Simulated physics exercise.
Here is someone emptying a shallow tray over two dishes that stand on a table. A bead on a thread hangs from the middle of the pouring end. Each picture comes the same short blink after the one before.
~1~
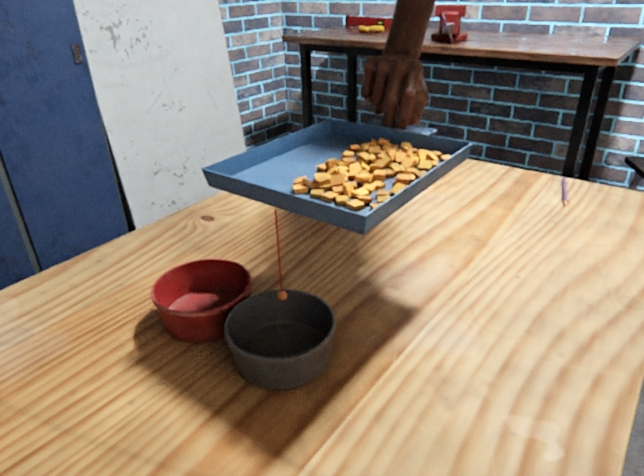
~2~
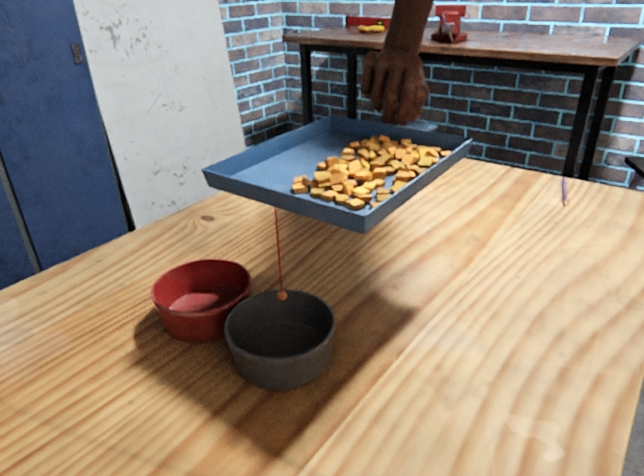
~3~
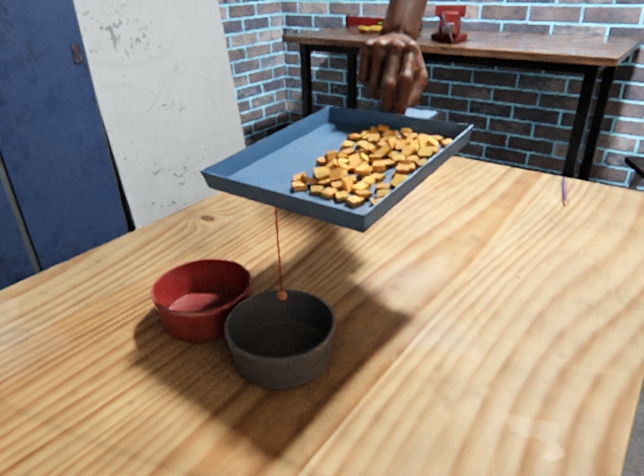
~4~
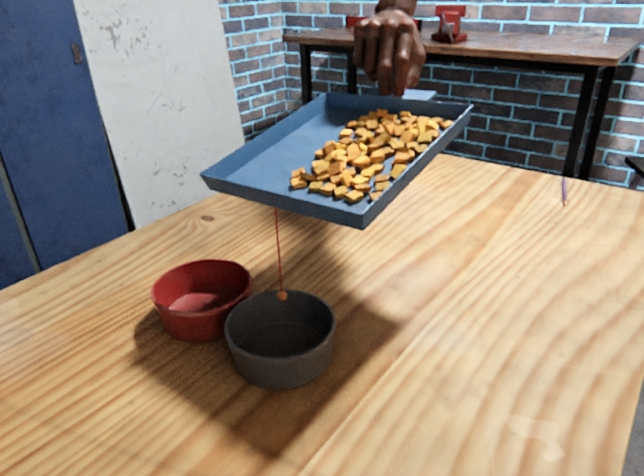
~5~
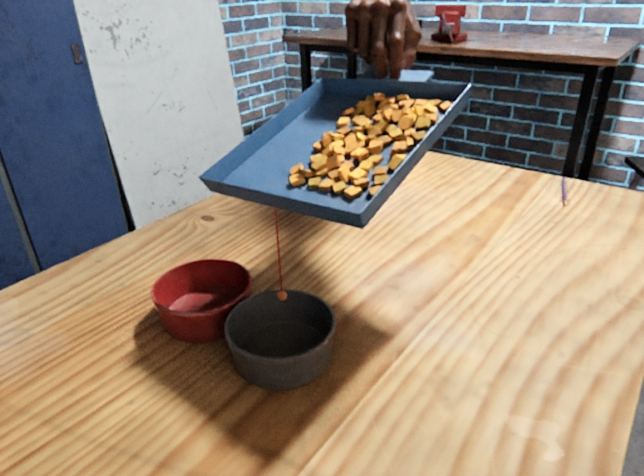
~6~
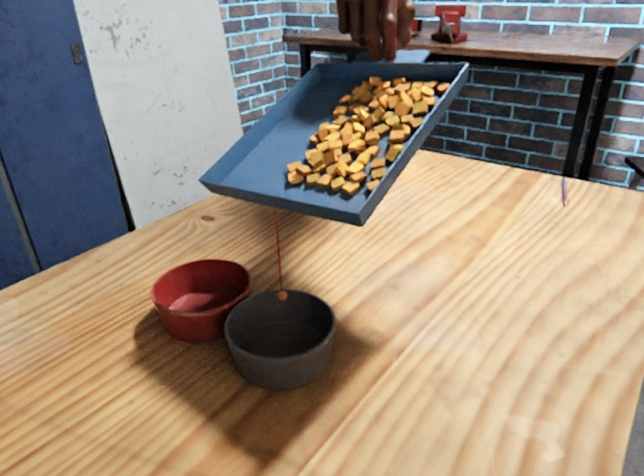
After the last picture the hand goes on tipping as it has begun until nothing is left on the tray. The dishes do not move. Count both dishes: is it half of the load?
Together they catch more than half.
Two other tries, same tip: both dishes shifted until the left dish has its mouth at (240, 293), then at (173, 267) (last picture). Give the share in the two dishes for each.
In turn 60 and 60 in a hundred.
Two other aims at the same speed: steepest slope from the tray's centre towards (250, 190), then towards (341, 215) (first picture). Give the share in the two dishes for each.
Roughly 90 per cent, and 10 per cent.
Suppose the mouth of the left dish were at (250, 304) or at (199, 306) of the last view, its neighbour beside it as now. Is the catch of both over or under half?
At the first place the larger part, at the second most of it.
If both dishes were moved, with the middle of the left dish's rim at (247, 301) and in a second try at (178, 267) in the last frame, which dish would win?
In turn: Left; the right-hand dish.
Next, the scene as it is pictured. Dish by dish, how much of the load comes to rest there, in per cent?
Left dish: 30 %, right dish: 40 %.
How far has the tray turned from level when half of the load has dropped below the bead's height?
At some 120 degrees.
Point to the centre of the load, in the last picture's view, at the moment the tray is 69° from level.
Close to (265, 183).
Soon after the last picture, tray tipped steeply; most on the tray; a small part in the air.
A little later, tray tipped past a quarter turn; about a third on the tray; a small part in the right dish; a small part in the left dish; a small part outside both; about a quarter in the air.
Later still, tray tipped past a quarter turn; about a third in the right dish; about a third in the left dish; about a quarter outside both; a stray few in the air.
At rest, tray tipped past a quarter turn; about a third in the right dish; about a third in the left dish; about a quarter outside both; a stray few in the air.
